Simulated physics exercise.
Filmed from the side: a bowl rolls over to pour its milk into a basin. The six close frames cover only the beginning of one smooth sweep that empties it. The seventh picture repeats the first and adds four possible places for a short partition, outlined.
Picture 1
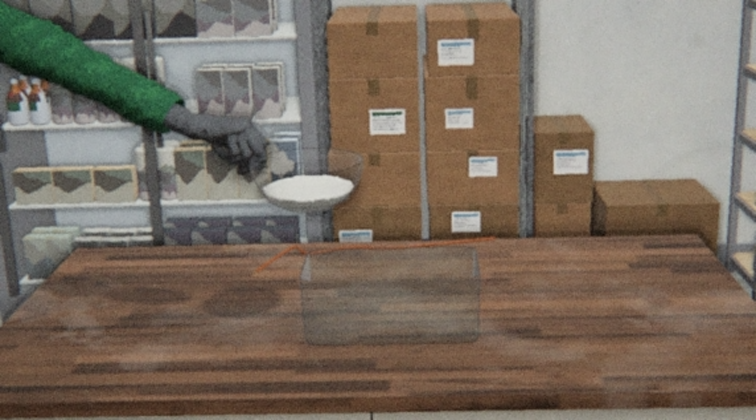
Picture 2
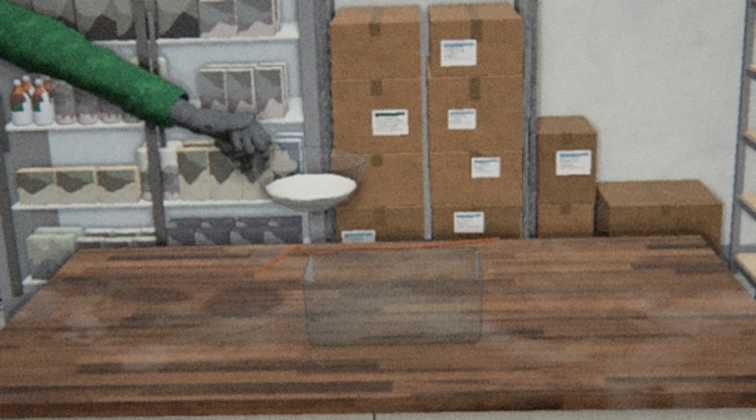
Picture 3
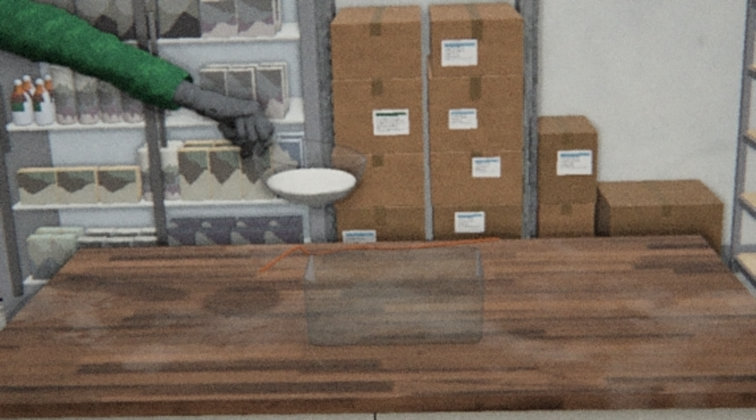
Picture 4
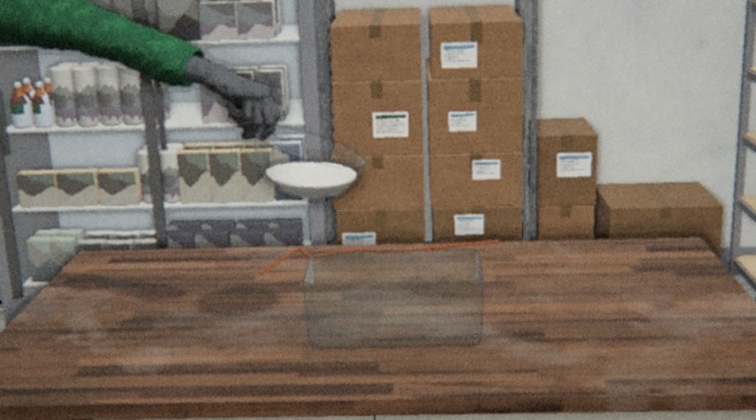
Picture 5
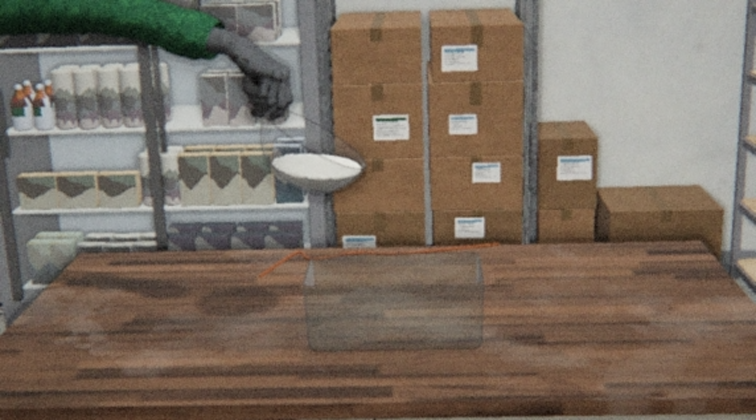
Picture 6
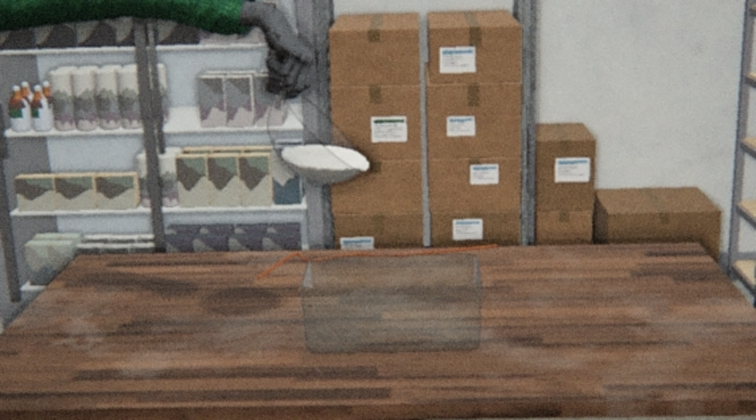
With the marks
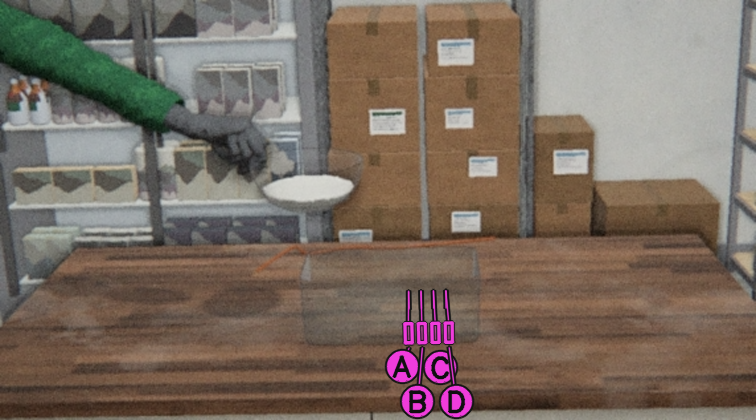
Storeroom with shelves and stacked boxes, a gloved hand in a green sleeve tilting a bowl of milk above a clear basin.
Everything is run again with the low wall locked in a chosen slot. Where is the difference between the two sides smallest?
C works best here.
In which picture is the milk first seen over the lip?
In picture 6.
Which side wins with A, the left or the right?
The right one.
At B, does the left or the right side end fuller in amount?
The right side.
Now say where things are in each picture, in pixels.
The first picture shows upright, lip at (361, 159); basin from (305, 344) to (479, 341); nothing has left yet.
The second picture shows tipped about 2°, lip at (364, 160); nothing has left yet.
The third picture shows tipped about 9°, lip at (365, 159); nothing has left yet.
The fourth picture shows tipped about 19°, lip at (365, 162); nothing has left yet.
The fifth picture shows tipped about 32°, lip at (365, 165); nothing has left yet.
The sixth picture shows tipped about 47°, lip at (363, 166); milk is over the lip, down to (363, 166).
On the marked copy, A at (408, 348); B at (422, 347); C at (435, 347); D at (449, 347).
Choosing A, about 19 % ends left of the wall and 76 % right of it; 5 % is lost outside.
Choosing B, about 22 % ends left of the wall and 74 % right of it; 4 % is lost outside.
Choosing C, about 49 % ends left of the wall and 47 % right of it; 5 % is lost outside.
Choosing D, about 81 % ends left of the wall and 15 % right of it; 3 % is lost outside.
